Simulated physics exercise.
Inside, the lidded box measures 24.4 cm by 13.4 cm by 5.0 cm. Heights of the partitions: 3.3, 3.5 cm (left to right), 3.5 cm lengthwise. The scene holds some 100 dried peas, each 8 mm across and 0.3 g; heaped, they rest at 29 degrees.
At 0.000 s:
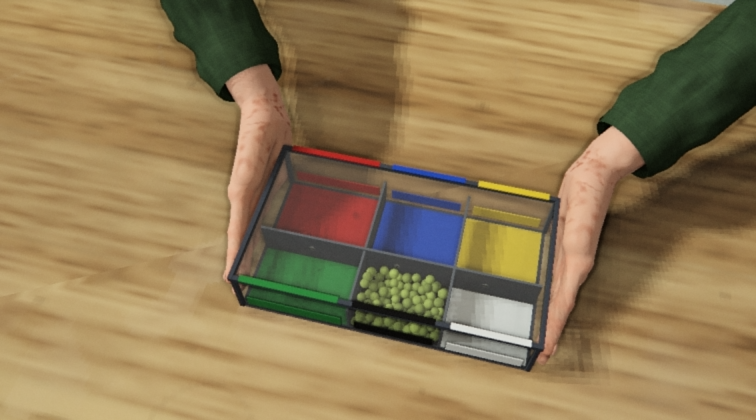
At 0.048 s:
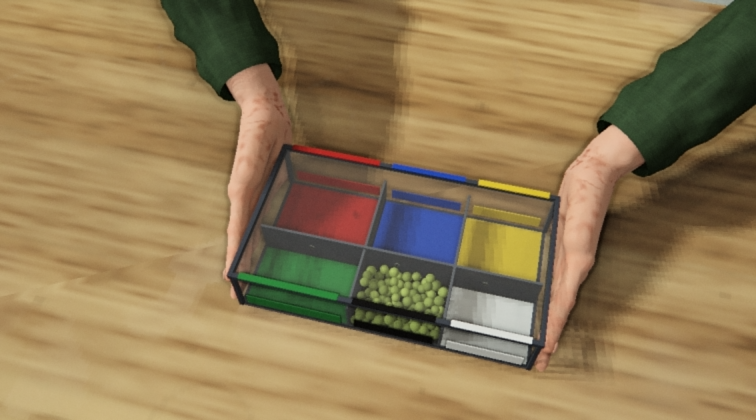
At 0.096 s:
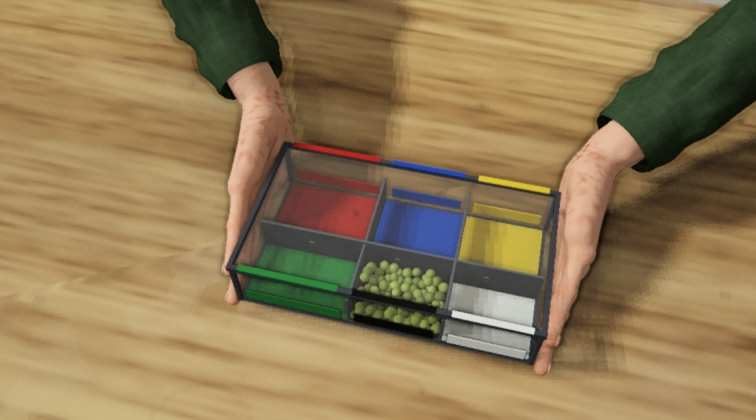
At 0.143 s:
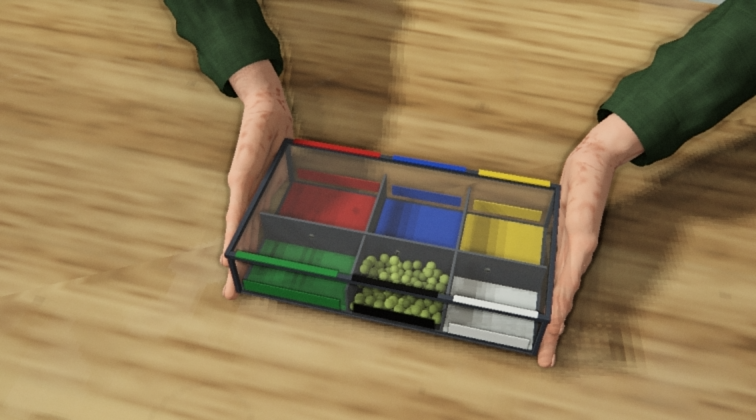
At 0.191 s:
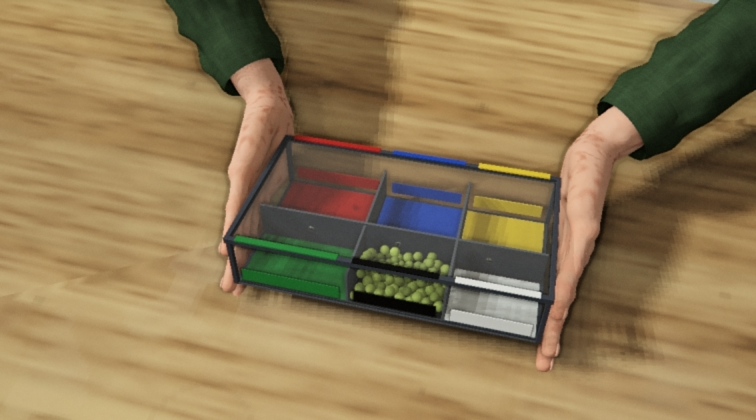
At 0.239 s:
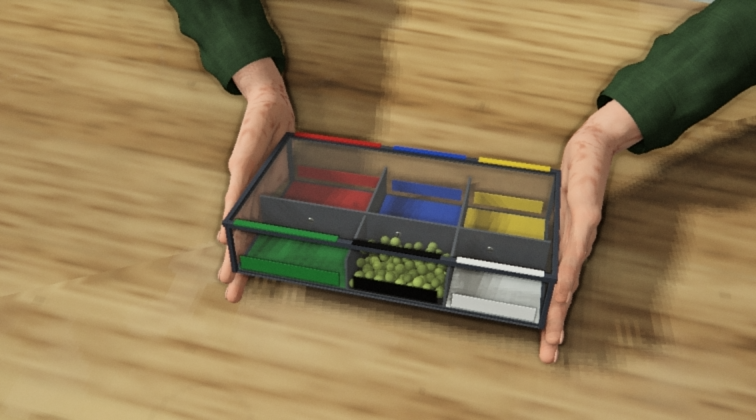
On a wooden tabletop, two hands in dark green sleeves held a clear-lidded box with six coloured compartments, green peas in the front middle one, and tilted it gradually, the peas staying in their compartment.
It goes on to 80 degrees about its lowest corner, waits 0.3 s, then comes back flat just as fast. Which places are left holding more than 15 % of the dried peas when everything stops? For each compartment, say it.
Red compartment: Not over, blue compartment: Not over, green compartment: Not over, yellow compartment: Not over, white compartment: Not over, black compartment: Over.
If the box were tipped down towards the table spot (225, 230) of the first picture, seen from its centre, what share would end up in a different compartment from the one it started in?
Estimate: Near 30 per cent.
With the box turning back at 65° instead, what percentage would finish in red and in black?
Red 0 %, black 100 %.
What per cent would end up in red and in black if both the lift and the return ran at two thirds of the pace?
I'd expect red at 10 percent and black at 85 percent.
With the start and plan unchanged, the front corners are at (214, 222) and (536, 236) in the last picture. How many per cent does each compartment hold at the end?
Each compartment ends with this per cent: Red 20, blue 0, green 0, yellow 0, white 0 and black 80.
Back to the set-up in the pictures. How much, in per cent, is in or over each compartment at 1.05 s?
In per cent: Red 5, blue 5, green 0, yellow 0, white 0, black 90.
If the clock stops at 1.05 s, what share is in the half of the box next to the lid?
About 20 per cent.
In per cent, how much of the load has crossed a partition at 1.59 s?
About 10 per cent.
Then, at 1.05 s, tilt 80 degrees; red 5 %, blue 5 %, black 90 %.
After 1.59 s, tilt 41 degrees; red 5 %, blue 5 %, black 90 %.
After 2.18 s, tilt 0 degrees; red 5 %, blue 5 %, black 90 %.
In the end, at 2.7 s, red 5 %, blue 5 %, green 0 %, yellow 0 %, white 0 %, black 90 %.
